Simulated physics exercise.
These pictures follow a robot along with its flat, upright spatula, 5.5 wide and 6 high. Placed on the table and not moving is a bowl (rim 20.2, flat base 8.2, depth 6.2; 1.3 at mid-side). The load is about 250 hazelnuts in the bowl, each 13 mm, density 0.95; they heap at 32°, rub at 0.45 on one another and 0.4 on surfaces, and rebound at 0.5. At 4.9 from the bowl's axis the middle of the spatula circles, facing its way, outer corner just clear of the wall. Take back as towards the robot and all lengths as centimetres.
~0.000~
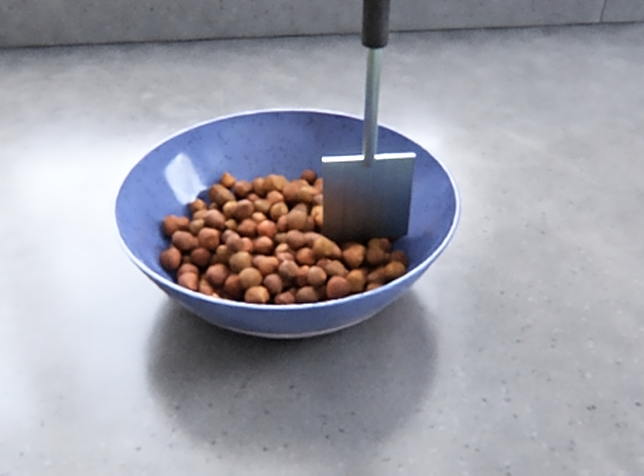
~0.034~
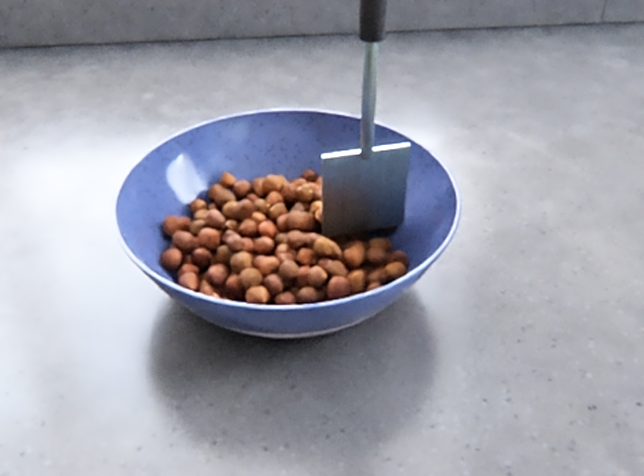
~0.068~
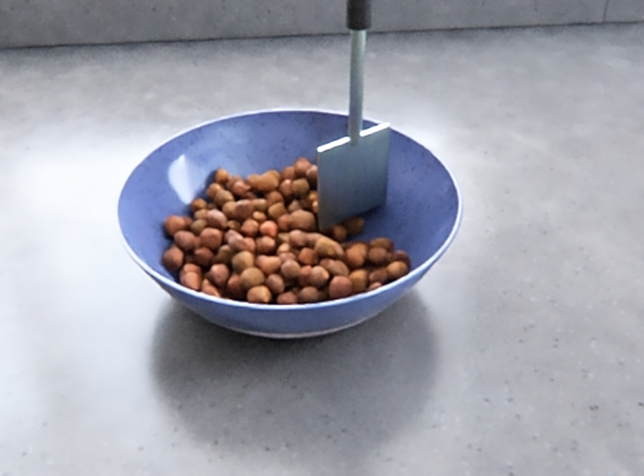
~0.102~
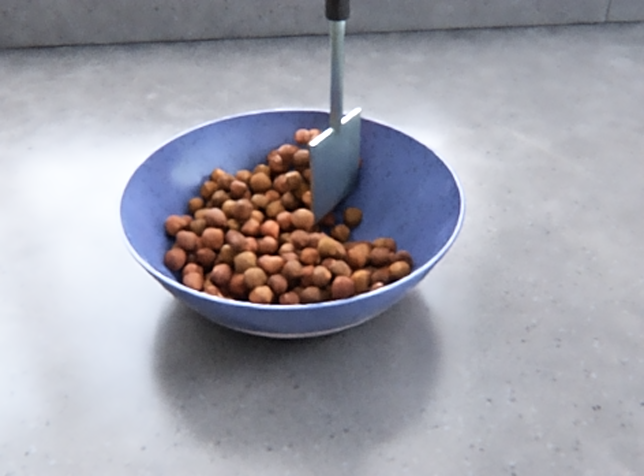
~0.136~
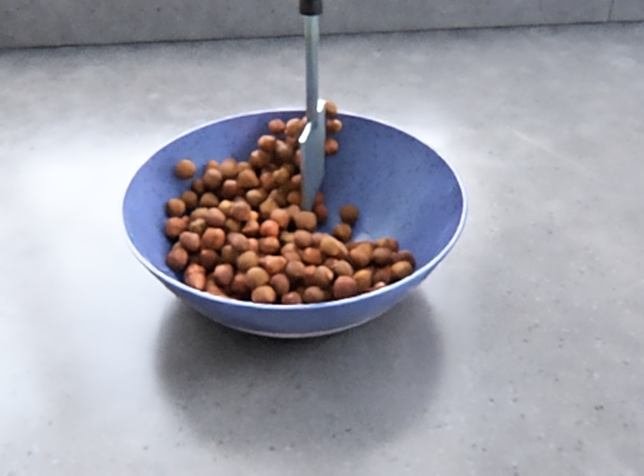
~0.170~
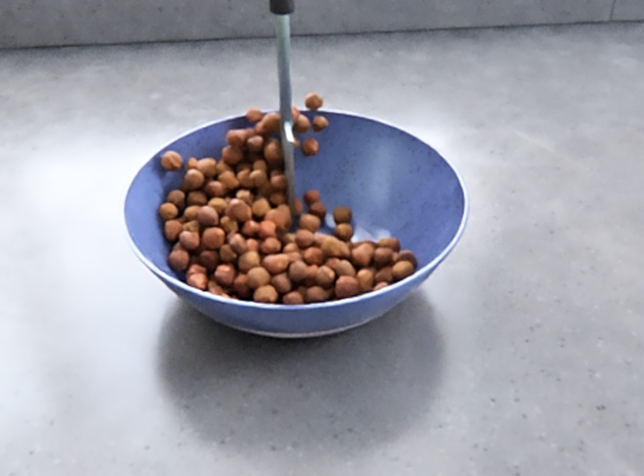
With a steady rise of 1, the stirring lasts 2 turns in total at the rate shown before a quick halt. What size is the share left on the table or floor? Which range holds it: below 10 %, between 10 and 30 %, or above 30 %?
It lies between 10 and 30 %.
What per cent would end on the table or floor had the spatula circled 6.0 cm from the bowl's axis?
Roughly 0 percent, I'd expect.
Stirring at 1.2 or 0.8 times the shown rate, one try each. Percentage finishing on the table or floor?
Estimates in order: Near 35 % and near 10 %.
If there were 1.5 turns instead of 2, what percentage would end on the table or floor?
Then some 20 per cent.
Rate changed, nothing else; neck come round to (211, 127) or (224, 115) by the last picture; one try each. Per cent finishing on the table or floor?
Well, about 45 percent the first time and about 45 percent the second.
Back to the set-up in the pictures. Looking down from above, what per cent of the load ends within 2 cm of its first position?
I'd put it at about 10 in a hundred.
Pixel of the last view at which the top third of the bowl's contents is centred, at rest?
(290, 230).
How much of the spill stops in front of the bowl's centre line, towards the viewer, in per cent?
Estimate: Some 60 in a hundred.
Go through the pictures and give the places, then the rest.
In the first picture, the spatula neck at (370, 135), 0° round; upper third of the load around (285, 229), from x 170 to 400, top at y 180; 247 in the bowl.
In the second picture, the spatula neck at (368, 128), 9° round; upper third of the load around (286, 226), from x 175 to 400, top at y 175.
In the third picture, the spatula neck at (356, 115), 29° round; upper third of the load around (289, 215), from x 175 to 400, top at y 150.
In the fourth picture, the spatula neck at (336, 104), 50° round; upper third of the load around (290, 201), from x 175 to 405, top at y 130.
In the fifth picture, the spatula neck at (312, 99), 71° round; upper third of the load around (276, 191), from x 175 to 405, top at y 110.
In the sixth picture, the spatula neck at (285, 98), 92° round; upper third of the load around (255, 189), from x 170 to 405, top at y 100; 247 in the bowl.
After 0.57 s, 338° round, highest piece 9 above the table; 213 in the bowl, 24 on the table or floor, 10 in flight or on the tool.
After 0.98 s, 225° round, highest piece 7 above the table; 200 in the bowl, 46 on the table or floor, 1 in flight or on the tool.
After 1.38 s, 0° round, highest piece 4 above the table; 200 in the bowl, 47 on the table or floor.
After 2.08 s, 0° round, highest piece 4 above the table; 200 in the bowl, 47 on the table or floor.
In the end, 200 in the bowl, 47 on the table or floor. That is 19 % on the table or floor.
